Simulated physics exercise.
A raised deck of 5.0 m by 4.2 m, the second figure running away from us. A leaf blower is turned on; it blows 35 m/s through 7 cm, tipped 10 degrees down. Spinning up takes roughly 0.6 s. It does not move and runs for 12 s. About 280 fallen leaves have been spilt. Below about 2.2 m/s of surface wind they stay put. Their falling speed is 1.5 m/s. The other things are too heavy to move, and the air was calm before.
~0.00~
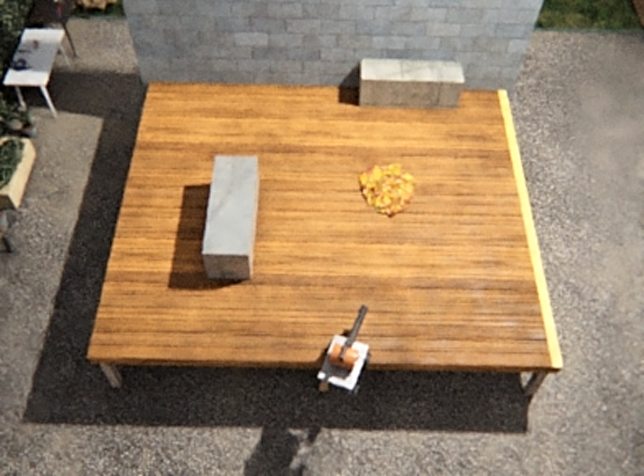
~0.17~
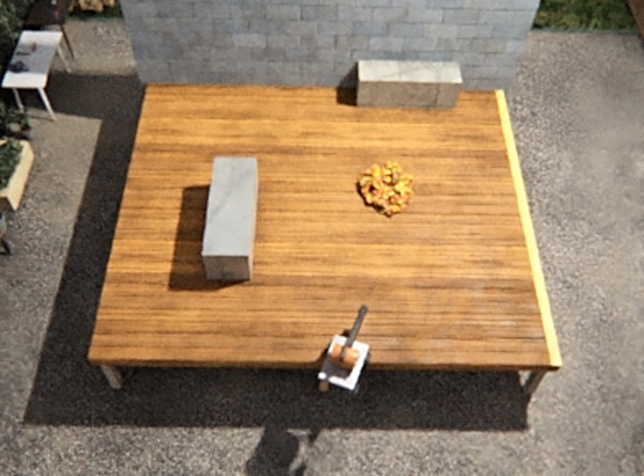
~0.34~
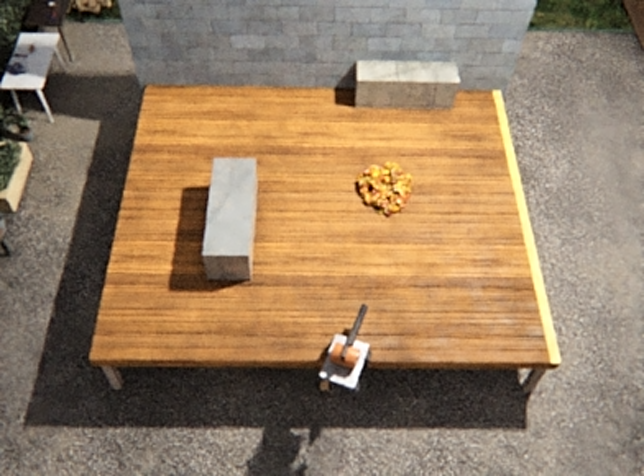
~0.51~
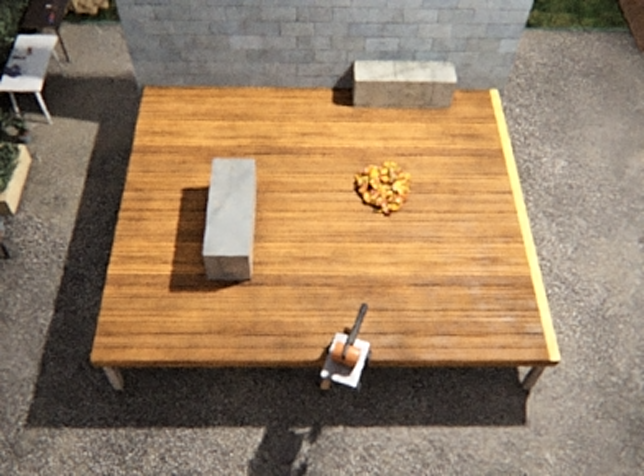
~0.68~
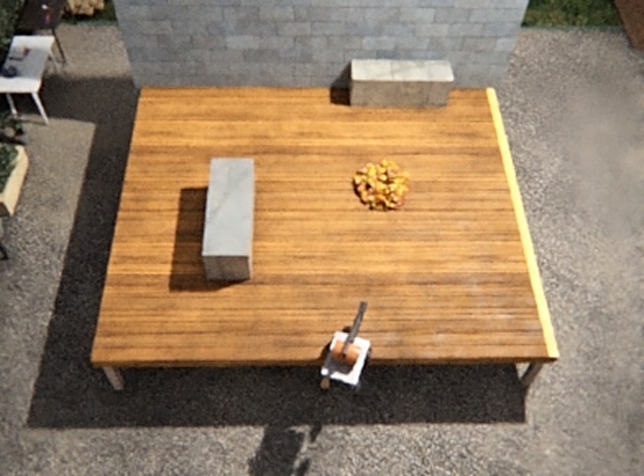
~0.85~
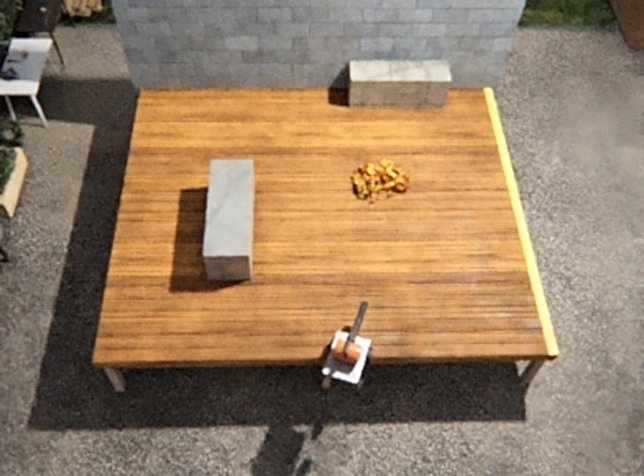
At first, a round pile of yellow-orange leaves lies on a wooden deck between two stone seats and a yellow edge, with a small leaf blower at the near side. The pile stays almost unchanged for most of the clip, then its near side thins and the heap looks flatter.
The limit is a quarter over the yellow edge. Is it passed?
Answer: No.
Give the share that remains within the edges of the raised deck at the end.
Near 100 %.
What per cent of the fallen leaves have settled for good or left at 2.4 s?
About 30 %.
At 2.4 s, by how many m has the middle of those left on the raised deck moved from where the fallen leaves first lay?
Roughly 1.4 m.
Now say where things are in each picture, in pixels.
In the first frame, the middle of the fallen leaves is near (386, 186), none has stirred yet and the mouth of the leaf blower is at (365, 307).
In the second frame, the middle of the fallen leaves is near (385, 186), none has stirred yet and the yellow edge is centred on (528, 209).
In the third frame, the middle of the fallen leaves is near (384, 185), none has stirred yet, the top of a stone seat is at (407, 71) and the top of a stone seat is at (230, 204).
In the fourth frame, the middle of the fallen leaves is near (382, 185) and none has stirred yet.
In the fifth frame, the middle of the fallen leaves is near (380, 184) and none has stirred yet.
In the sixth frame, the middle of the fallen leaves is near (381, 180), the farthest in sight from the leaf blower is at (389, 164) and about 35 % have left their places.
After 2.4 s, 0 % are over the yellow edge; the middle of those still in play is near (382, 106); 32 % have settled or left.
After 3.8 s, 1 % are over the yellow edge; the middle of those still in play is near (381, 105); 40 % have settled or left.
After 6.6 s, 2 % are over the yellow edge; the middle of those still in play is near (377, 105); 52 % have settled or left.
After 12.0 s, at the end, 5 % are over the yellow edge; the middle of those still in play is near (377, 105).
